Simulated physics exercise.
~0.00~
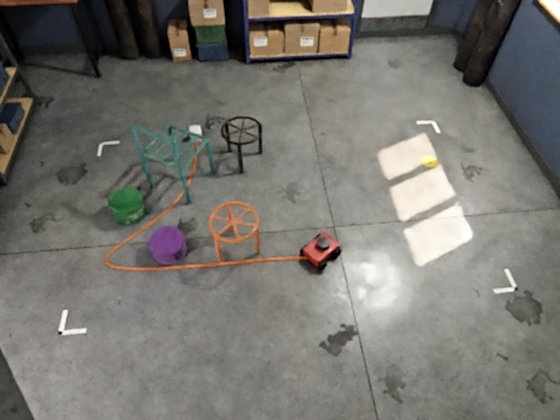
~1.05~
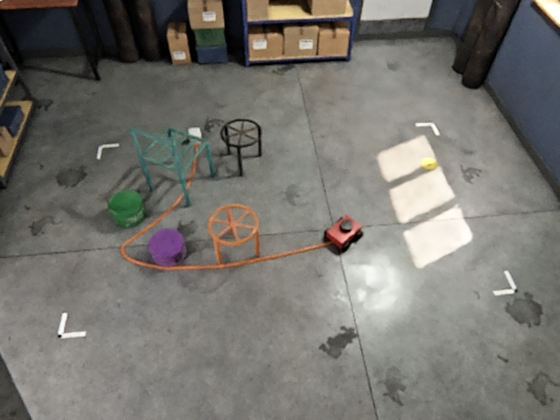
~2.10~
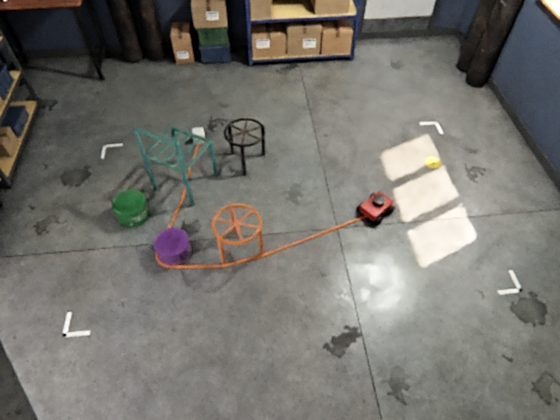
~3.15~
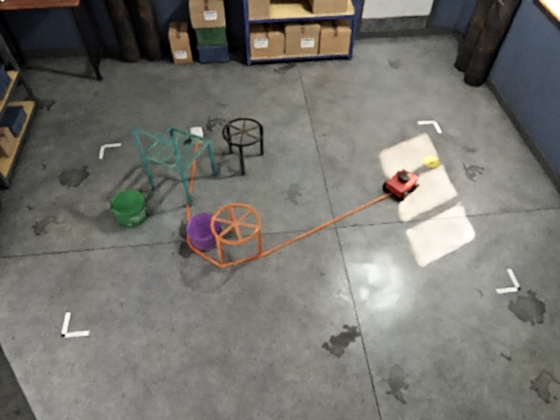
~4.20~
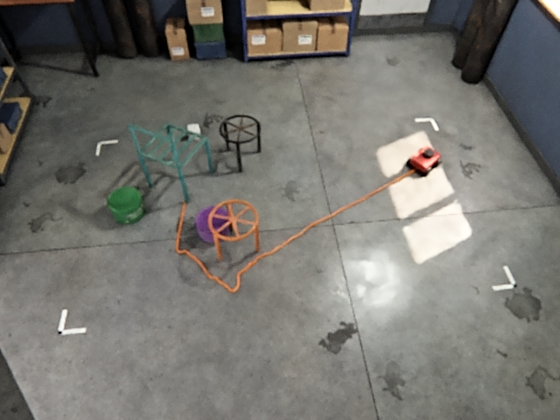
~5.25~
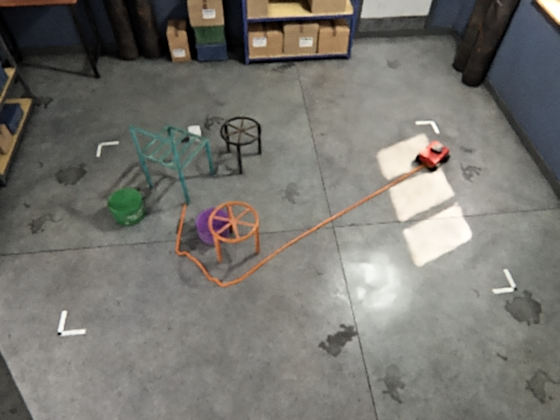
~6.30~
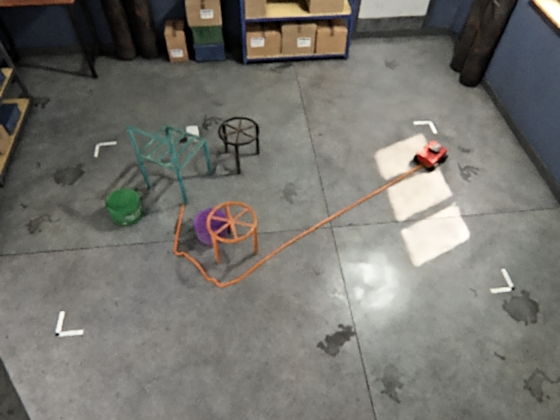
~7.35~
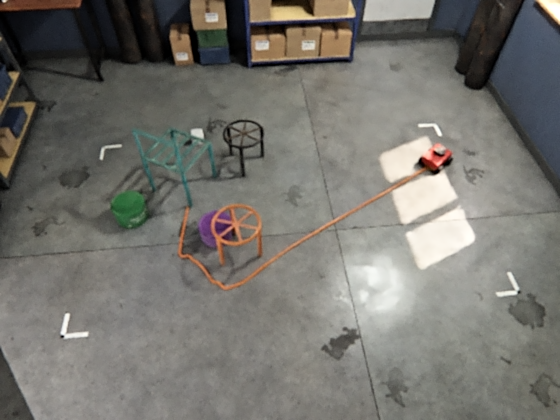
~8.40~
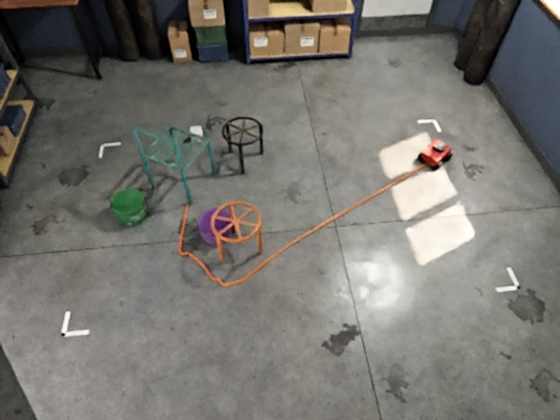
A small red cart rolled right and up across a workshop floor, drawing an orange cord that dragged a purple bin against the orange stool. The cord's far end came loose near the teal chair, and the cart stopped at the yellow mark.
